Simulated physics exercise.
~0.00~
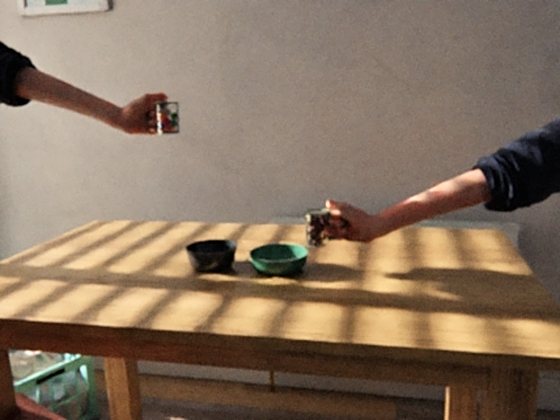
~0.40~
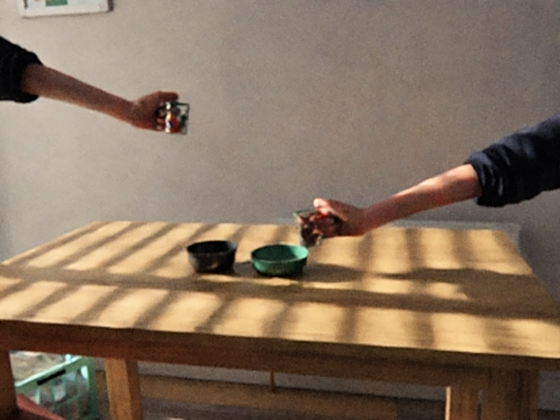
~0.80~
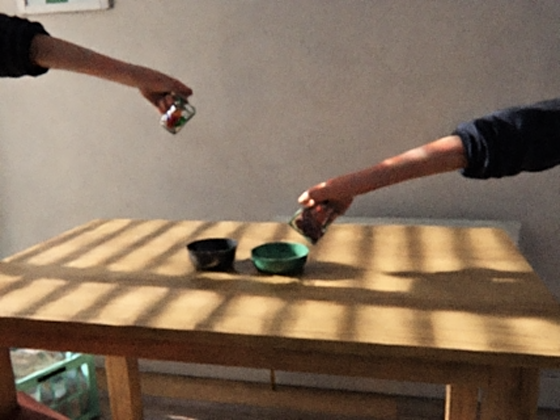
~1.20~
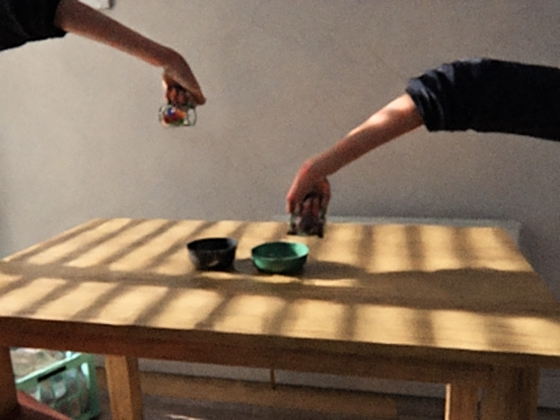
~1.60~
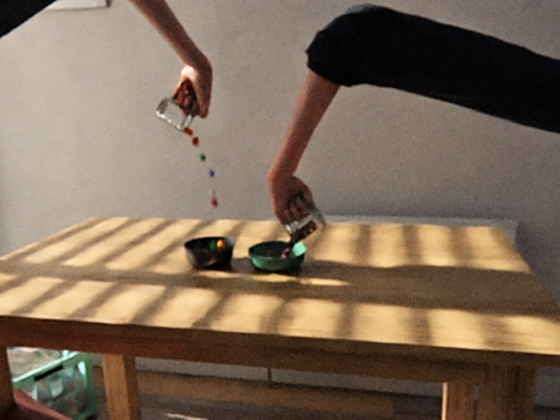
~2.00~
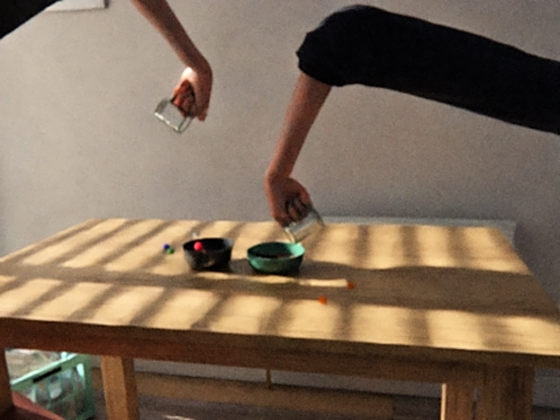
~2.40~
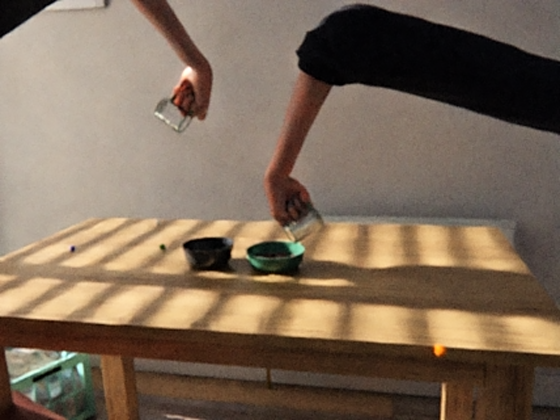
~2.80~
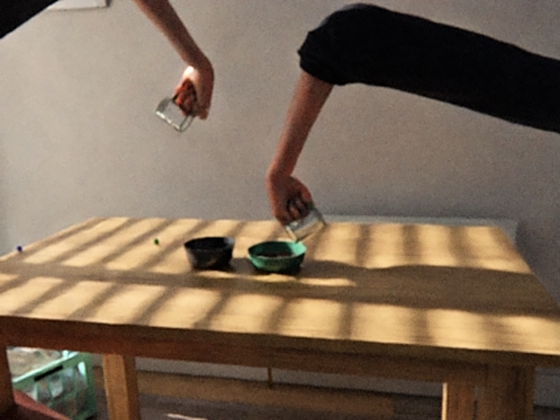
Two hands tipped clear cups of small pieces over two bowls on a wooden table, and colorful bits from the higher left cup bounced out of the black bowl and scattered, while those from the lower right cup stayed in the green bowl.
